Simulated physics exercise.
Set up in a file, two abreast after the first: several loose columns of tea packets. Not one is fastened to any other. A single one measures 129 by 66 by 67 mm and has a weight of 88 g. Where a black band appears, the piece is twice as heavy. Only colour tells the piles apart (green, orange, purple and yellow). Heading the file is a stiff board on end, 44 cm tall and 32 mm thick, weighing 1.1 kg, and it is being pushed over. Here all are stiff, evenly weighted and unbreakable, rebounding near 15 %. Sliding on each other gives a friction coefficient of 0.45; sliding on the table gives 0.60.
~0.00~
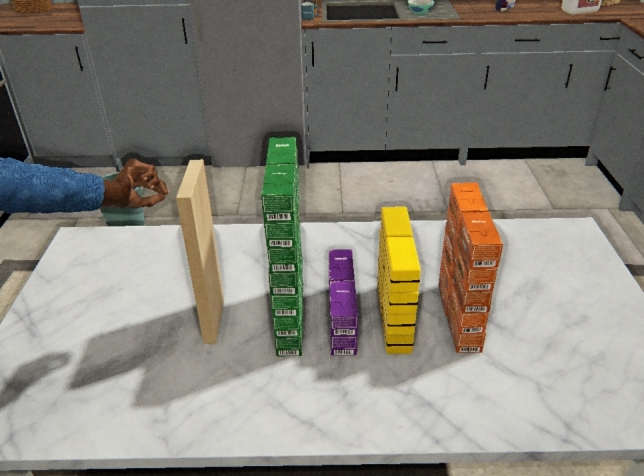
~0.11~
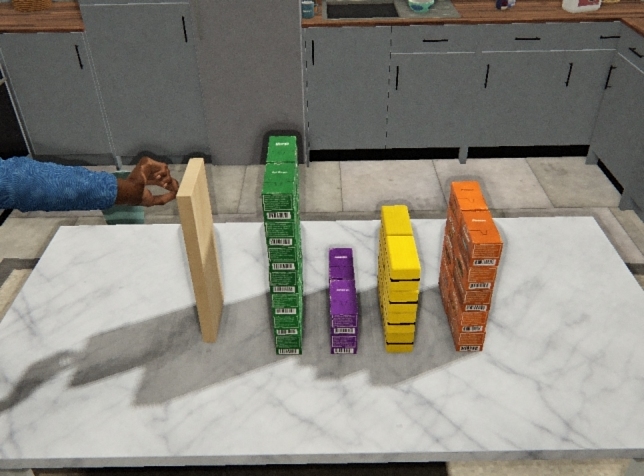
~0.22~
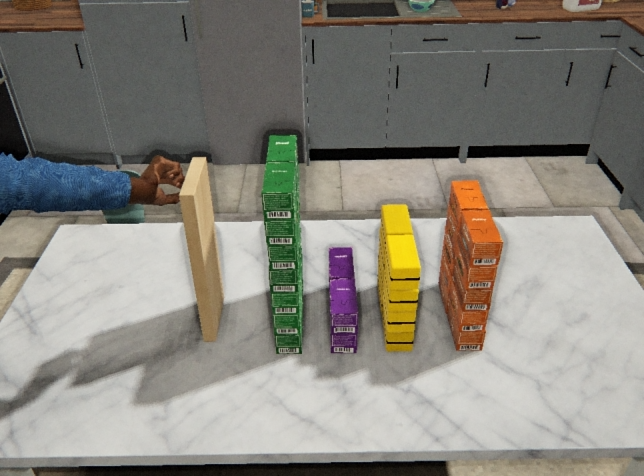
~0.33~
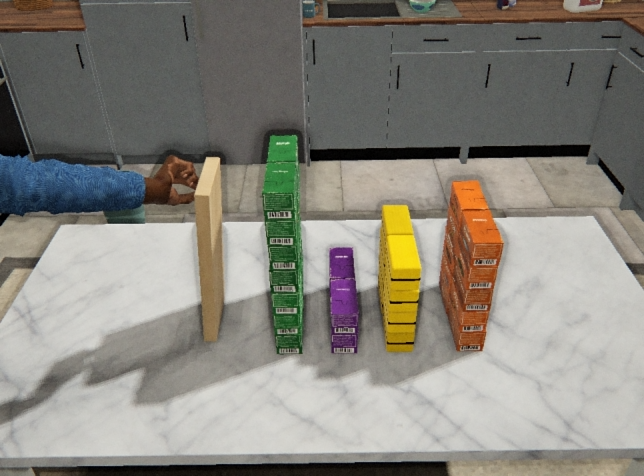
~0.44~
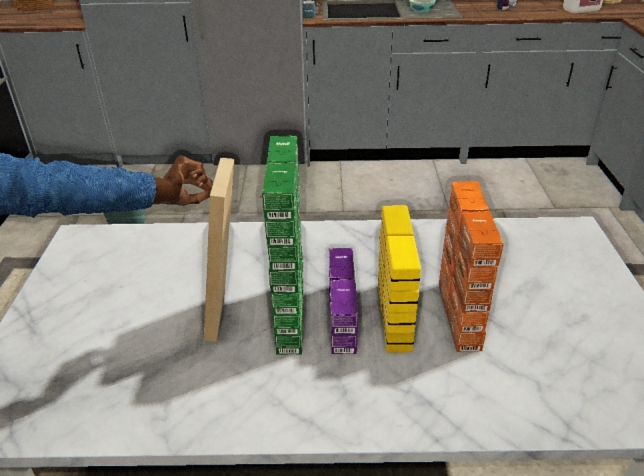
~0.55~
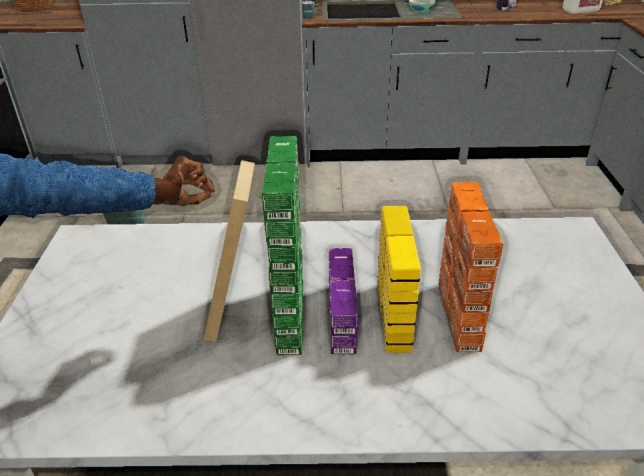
In a kitchen, a hand pushing an upright wooden board rightward until it leans toward green, purple, yellow and orange packet stacks.
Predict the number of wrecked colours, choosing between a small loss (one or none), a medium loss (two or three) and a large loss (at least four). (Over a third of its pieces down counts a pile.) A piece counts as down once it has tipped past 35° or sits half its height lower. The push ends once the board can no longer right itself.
It is a medium loss, two or three.
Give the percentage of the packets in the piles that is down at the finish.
Somewhere near 45 in a hundred.
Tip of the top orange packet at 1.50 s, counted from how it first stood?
At that moment, roughly 120 degrees.
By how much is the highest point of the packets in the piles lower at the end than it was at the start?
About 20 cm.
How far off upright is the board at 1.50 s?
About 60°.
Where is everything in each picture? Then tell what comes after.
In the first picture (each place is the centre of the face we see best), finger (158, 190) 50 mm short, board 0° from upright; top purple packet (343, 297); top orange packet (481, 227); the others all in place.
Finger (170, 189) 23 mm short, board 0° from upright; top green packet (279, 177), in the second picture.
Finger (182, 188) 5 mm in, board 1° from upright; top orange packet (482, 225), in the third picture.
Finger (195, 188) 33 mm in, board 5° from upright; top orange packet (482, 226); the others all in place, in the fourth picture.
Finger (204, 188) 54 mm in, stopped, board 9° from upright; top orange packet (482, 226); the others all in place, in the fifth picture.
Finger (204, 188) 54 mm in, stopped, board 16° from upright; top orange packet (482, 226); top green packet (279, 178); the others all in place, in the sixth picture.
By 0.88 s, board 37° from upright; none of the 36 packets down, 11 disturbed; top green packet tilted 27°, 24 mm lower.
By 1.12 s, board 60° from upright; 11 of the 36 packets down; top green packet upside down; top yellow packet tilted 5°.
By 1.50 s, board 59° from upright; 17 of the 36 packets down; top orange packet on its side; top green packet tilted 61°, 28 cm lower.
When it is over (2.2 s), board 59° from upright; 17 of the 36 packets down; top orange packet on its side; top yellow packet moved 7 mm. Wrecked, green and orange. In pixels of the last frame, middles, top orange packet near (537, 327), top yellow packet near (405, 263).
